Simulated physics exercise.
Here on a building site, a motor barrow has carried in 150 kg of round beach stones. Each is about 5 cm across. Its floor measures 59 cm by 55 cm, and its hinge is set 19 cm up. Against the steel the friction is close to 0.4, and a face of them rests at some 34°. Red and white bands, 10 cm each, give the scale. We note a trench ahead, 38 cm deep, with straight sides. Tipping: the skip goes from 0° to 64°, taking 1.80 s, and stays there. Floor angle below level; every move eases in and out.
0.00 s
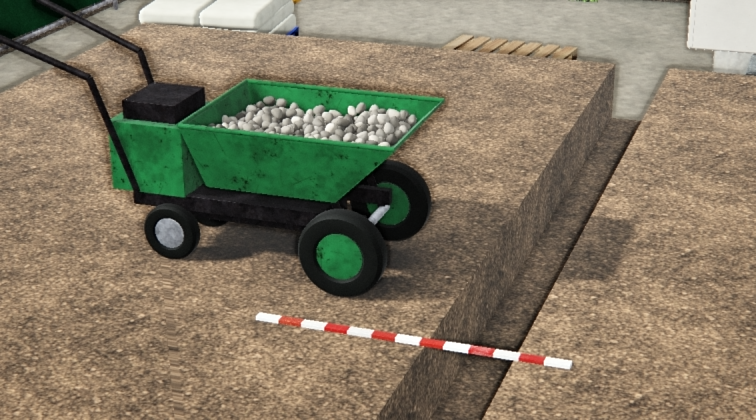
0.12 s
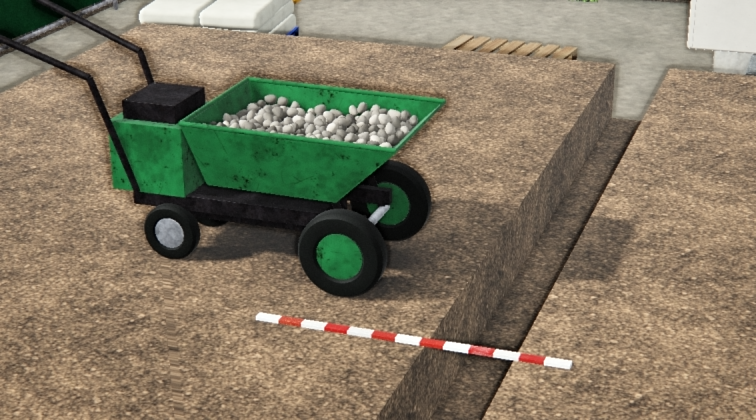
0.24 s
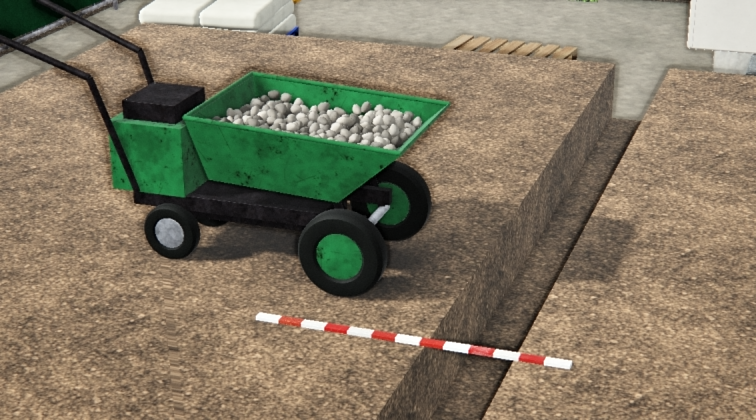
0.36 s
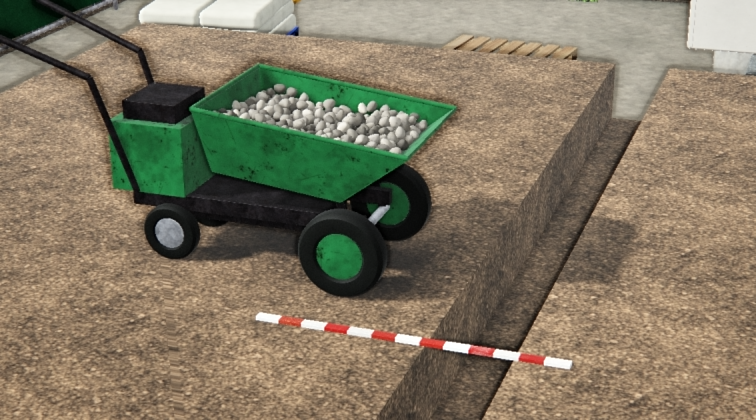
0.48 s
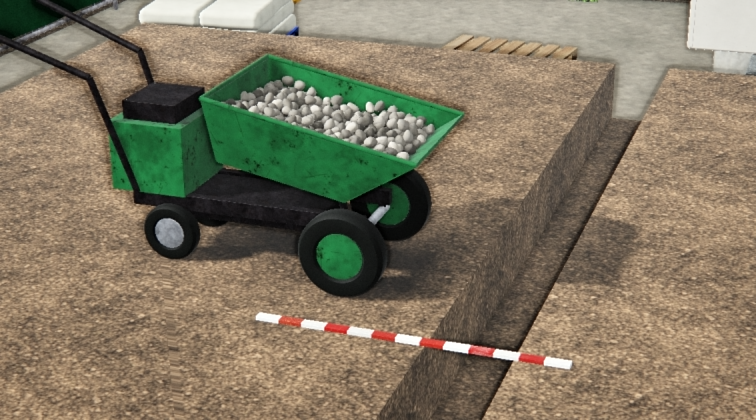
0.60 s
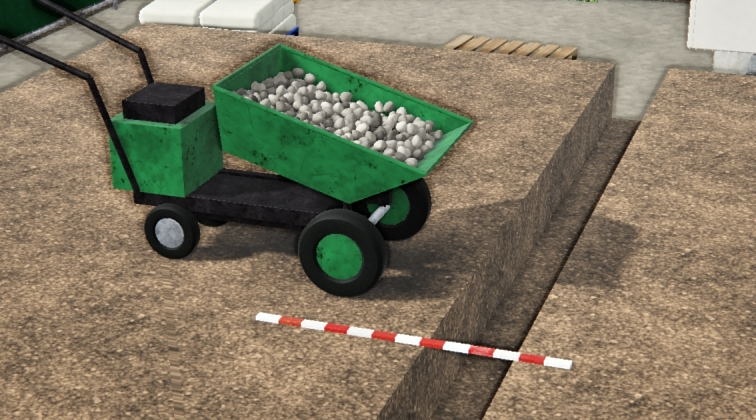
On a building site seen from above and to one side, brown earth is cut by a narrow straight trench on the right, with a pallet behind. A green motor barrow with black handles holds pale round stones at left, near a red-and-white striped rod lying across the trench. The skip tilts forward, its rear rising, while the stones shift slightly toward its right-hand lip and the wheels stay still.
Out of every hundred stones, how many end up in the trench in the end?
Around 76 in every hundred.
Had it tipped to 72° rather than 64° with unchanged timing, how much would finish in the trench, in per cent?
Roughly 80 per cent would end in the trench.
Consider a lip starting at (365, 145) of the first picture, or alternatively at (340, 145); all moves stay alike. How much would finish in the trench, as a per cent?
It comes to about 100 and 95 in a hundred.
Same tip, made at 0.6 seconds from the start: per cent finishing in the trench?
Close to 55 per cent then.
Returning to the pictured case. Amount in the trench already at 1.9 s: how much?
Close to 45 per cent at that time.
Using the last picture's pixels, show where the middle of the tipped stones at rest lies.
I'd point somewhere around (525, 345).
After 1.4 s the floor is at 54°; 99 % in the skip, 1 % in the trench; the foremost stones are at (501, 220).
After 1.9 s the floor is at 64°; 35 % in the skip, 47 % in the trench, 18 % past the trench; the foremost stones are at (657, 300).
After 2.2 s the floor is at 64°; 12 % in the skip, 64 % in the trench, 24 % past the trench; the foremost stones are at (722, 314).
After 4.2 s the floor is at 64°; 0 % in the skip, 76 % in the trench, 24 % past the trench; the foremost stones are at (746, 316).
